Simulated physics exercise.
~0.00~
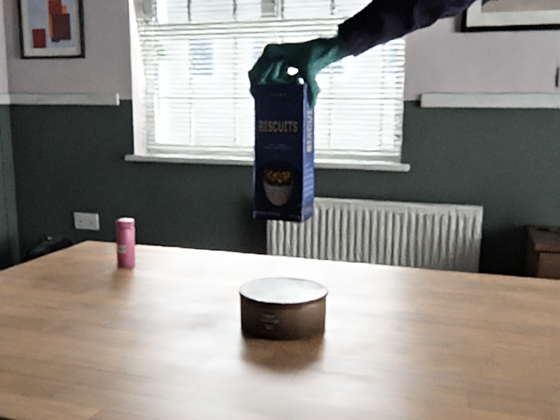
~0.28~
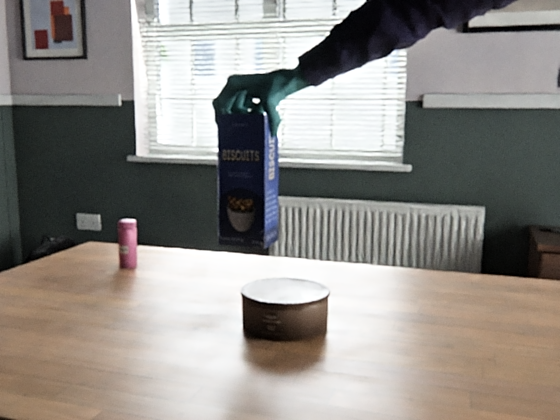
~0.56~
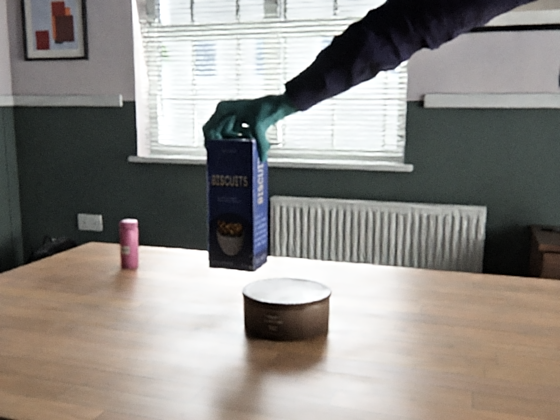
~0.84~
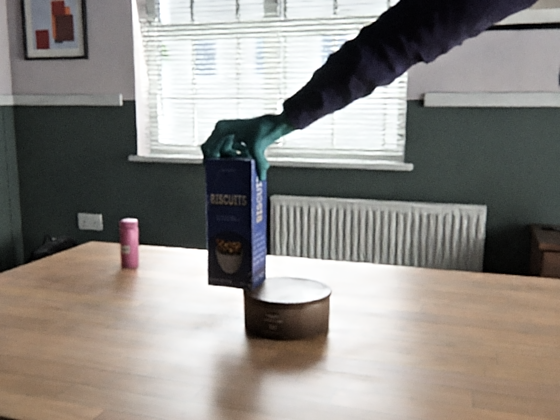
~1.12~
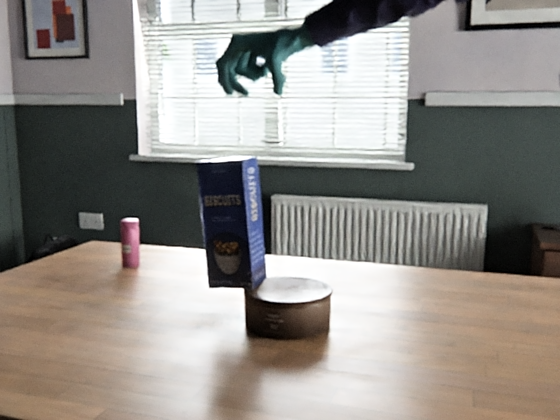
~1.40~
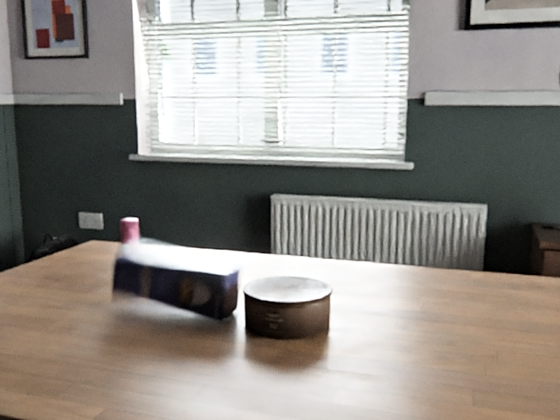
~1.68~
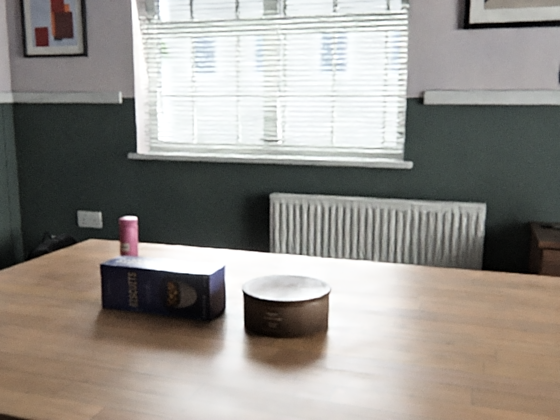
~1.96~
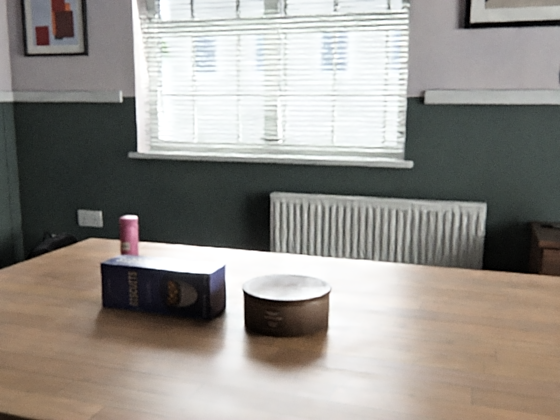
A blue biscuit carton was lowered by a gloved hand and stood upright against the left edge of a round brown tub, but once released it toppled left and ended on its side on the table, the tub and pink shaker unmoved.
